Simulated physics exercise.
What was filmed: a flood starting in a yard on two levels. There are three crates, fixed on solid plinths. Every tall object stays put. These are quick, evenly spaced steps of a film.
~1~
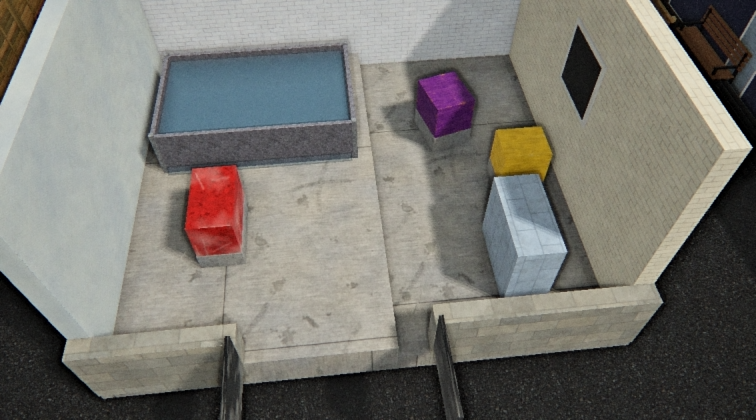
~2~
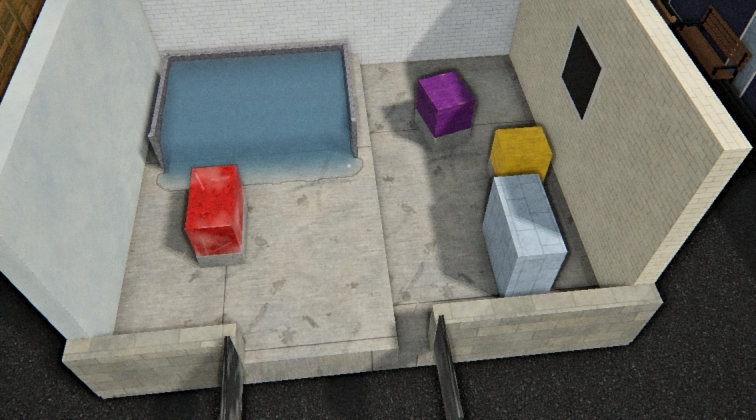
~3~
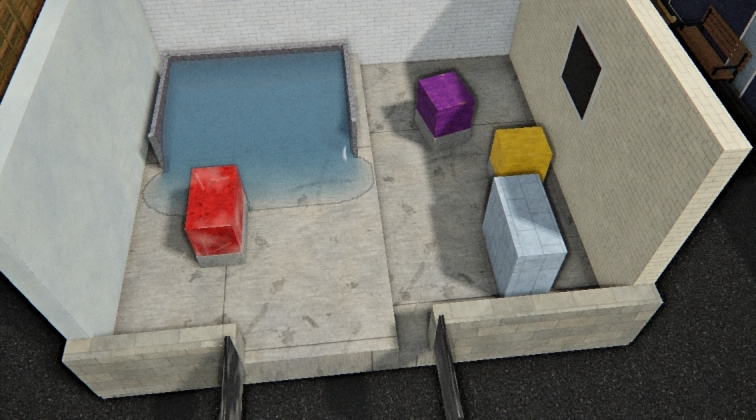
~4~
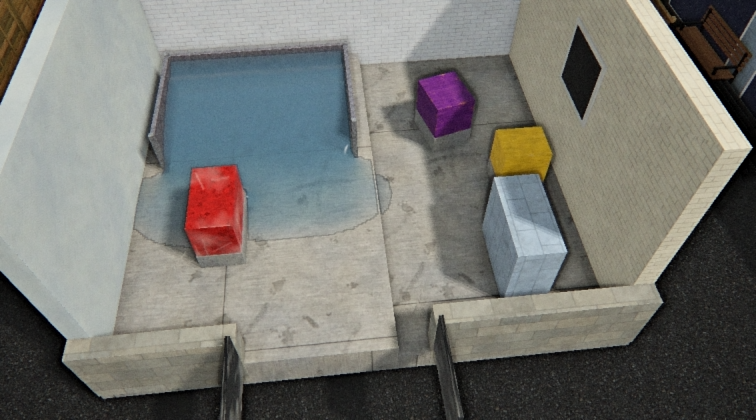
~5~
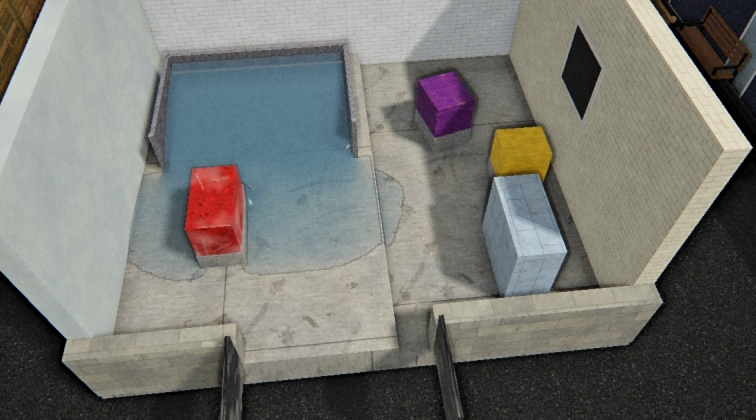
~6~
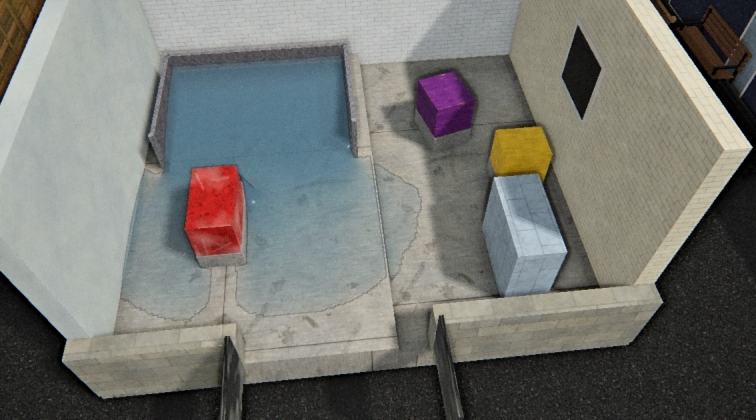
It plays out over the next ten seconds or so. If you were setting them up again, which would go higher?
Result: Purple crate: Clear; red crate: Doused; yellow crate: Clear.
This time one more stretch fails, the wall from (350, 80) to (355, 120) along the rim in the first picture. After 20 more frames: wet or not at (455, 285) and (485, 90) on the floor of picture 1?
Point one: Reached by the flood; point two: Reached by the flood.
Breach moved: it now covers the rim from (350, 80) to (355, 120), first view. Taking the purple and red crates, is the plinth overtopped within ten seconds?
Result - purple crate gets flooded, red crate stays clear.
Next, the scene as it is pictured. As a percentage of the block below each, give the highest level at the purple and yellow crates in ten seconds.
Close to 40 per cent, and close to 60 per cent, in that order.
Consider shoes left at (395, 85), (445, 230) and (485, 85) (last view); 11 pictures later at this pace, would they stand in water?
Going through them one by one, the first is spared, the second waterlogged and the third spared.
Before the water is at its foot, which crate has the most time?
I'd go with the one in purple.
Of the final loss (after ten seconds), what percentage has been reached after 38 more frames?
By then, close to 85 % of it.
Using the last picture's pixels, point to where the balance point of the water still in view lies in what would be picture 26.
I'd mark it close to (291, 215).
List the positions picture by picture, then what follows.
In the first picture, the open tank at (256, 91) is whole and still.
In the second picture, water pours out at (260, 151) and has run to (161, 176).
In the third picture, the front is at (150, 194), out from the gap at (260, 153).
In the fourth picture, water pours out at (260, 154) and has run to (136, 219).
In the fifth picture, the front is at (130, 253), out from the gap at (260, 155).
In the sixth picture, water pours out at (261, 155) and has run to (123, 290).
A moment on, water covers 45 % of the floor; the purple crate not reached, the red crate water round its plinth, the yellow crate not reached.
Next, water covers 50 % of the floor; the purple crate not reached, the red crate water round its plinth, the yellow crate water round its plinth.
Then, water covers 60 % of the floor; the purple crate not reached, the red crate water round its plinth, the yellow crate water round its plinth.
Later, water covers 85 % of the floor; the purple crate water round its plinth, the red crate water round its plinth, the yellow crate water round its plinth.
In the end, water covers 100 % of the floor; the purple crate stayed above the water, the red crate was topped, the yellow crate stayed above the water.
